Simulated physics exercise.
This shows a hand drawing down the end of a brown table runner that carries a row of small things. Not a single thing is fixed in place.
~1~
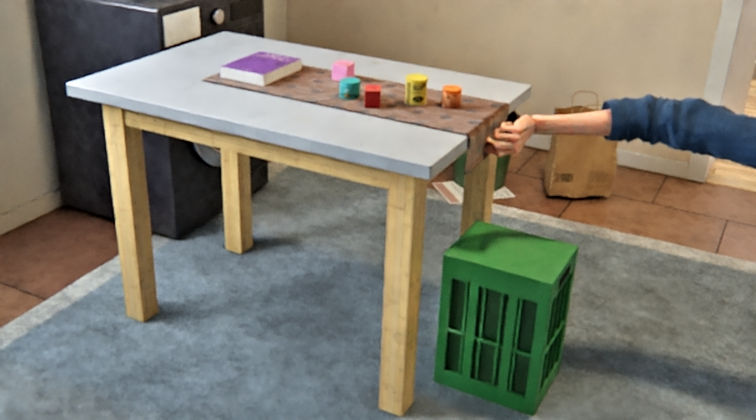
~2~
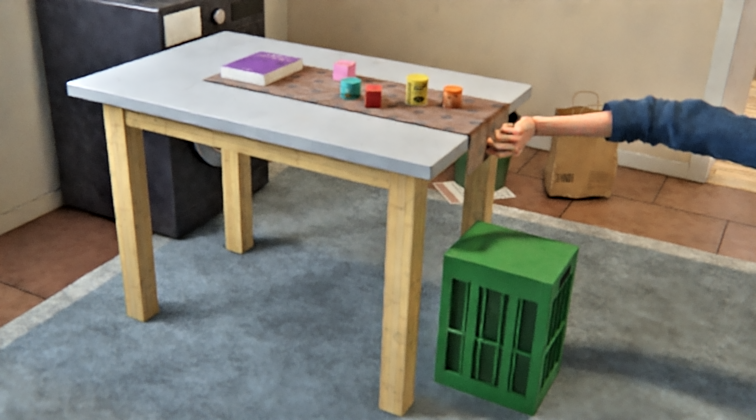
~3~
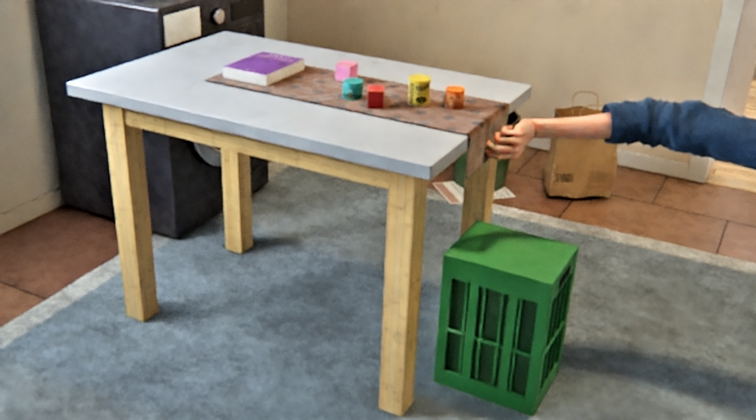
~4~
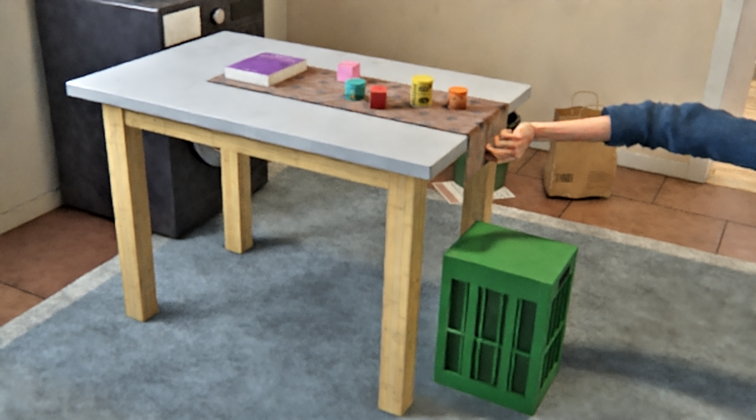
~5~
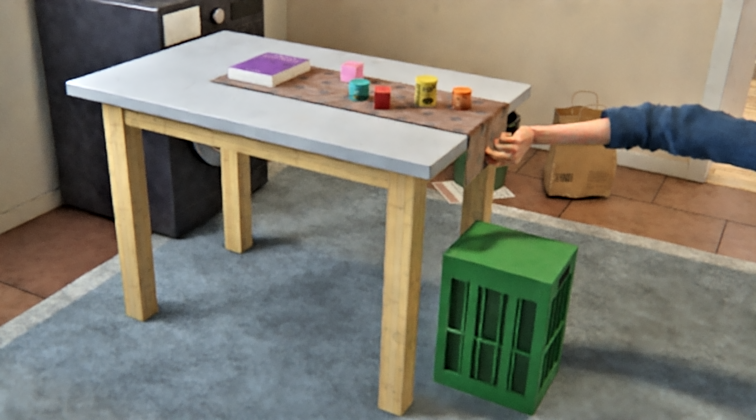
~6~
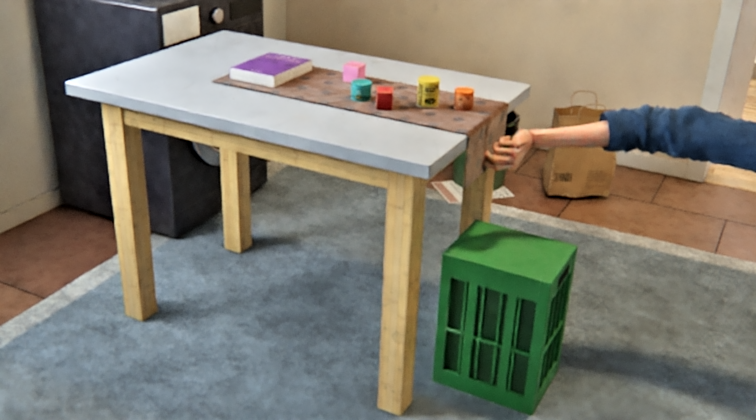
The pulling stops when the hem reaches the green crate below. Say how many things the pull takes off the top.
The tally of things that come off will be two.
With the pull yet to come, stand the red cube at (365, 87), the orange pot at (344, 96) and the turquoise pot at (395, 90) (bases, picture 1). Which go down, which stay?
As for the red cube, it stays aboard; the orange pot stays aboard; the turquoise pot stays aboard.
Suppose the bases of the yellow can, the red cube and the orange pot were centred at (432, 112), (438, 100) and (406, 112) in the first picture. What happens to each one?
The yellow can will end up down, the red cube will end up down, and the orange pot will end up down.
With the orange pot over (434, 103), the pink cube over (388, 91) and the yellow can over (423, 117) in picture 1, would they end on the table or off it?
As for the orange pot, it leaves the top; the pink cube, it holds its spot; the yellow can, it leaves the top.
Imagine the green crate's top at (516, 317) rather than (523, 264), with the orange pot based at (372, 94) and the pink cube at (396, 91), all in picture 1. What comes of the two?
The orange pot? Lost. The pink cube? Lost.
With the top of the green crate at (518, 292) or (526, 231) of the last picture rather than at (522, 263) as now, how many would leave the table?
3 and 1.
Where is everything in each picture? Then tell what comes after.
Hem (465, 175); orange pot (452, 88); yellow can (417, 77); red cube (373, 87); turquoise pot (350, 80); pink cube (344, 63); top of the crate (523, 264), in the first frame.
Hem (467, 176); orange pot (453, 88), in the second frame.
Hem (466, 179); yellow can (420, 77), in the third frame.
Hem (466, 182); red cube (379, 88); top of the crate (523, 264), in the fourth frame.
Hem (466, 186); turquoise pot (359, 82), in the fifth frame.
Hem (464, 189); orange pot (465, 90); yellow can (429, 79); red cube (385, 89); turquoise pot (362, 82); pink cube (354, 64), in the sixth frame.
Soon after, hem near (483, 199); all still up.
Then, hem near (481, 227); orange pot gone.
Further on, hem on the crate; orange pot and yellow can gone.
At rest, hem on the crate; orange pot and yellow can gone. The count of fallen things is two.
